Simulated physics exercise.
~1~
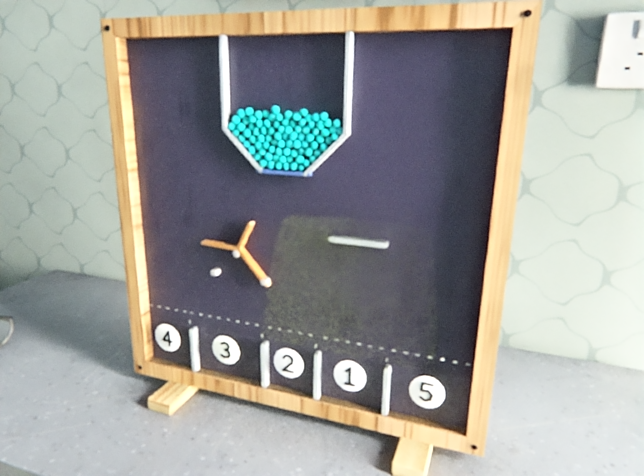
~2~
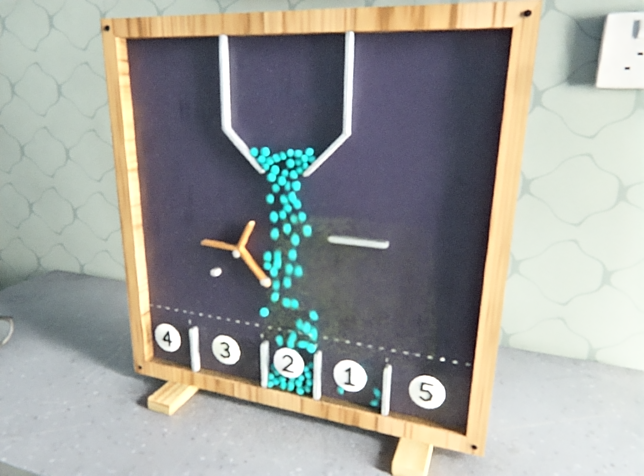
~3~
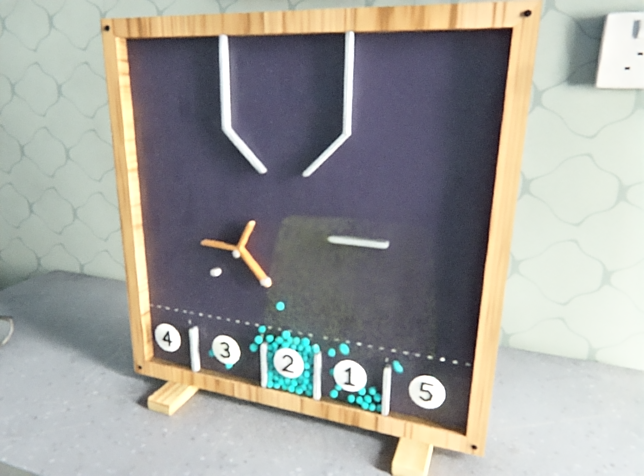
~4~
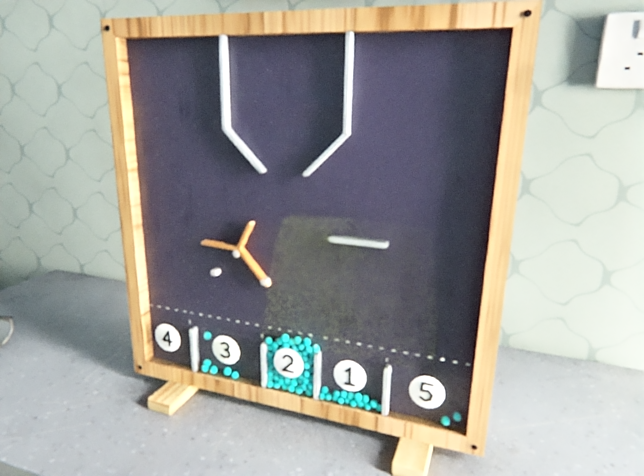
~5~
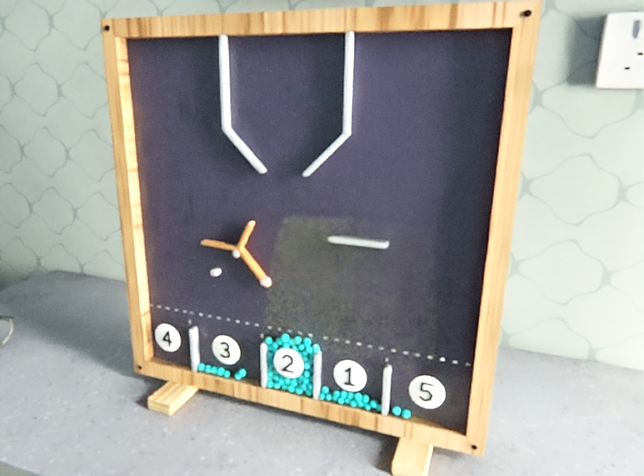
The footage shows turquoise beads pouring from a hopper in an upright wooden-framed box, past an orange rocker and a pale bar, into numbered bins. Most pile up in bin two, with fewer in bins one and three, a couple in bin five, and none in bin four.
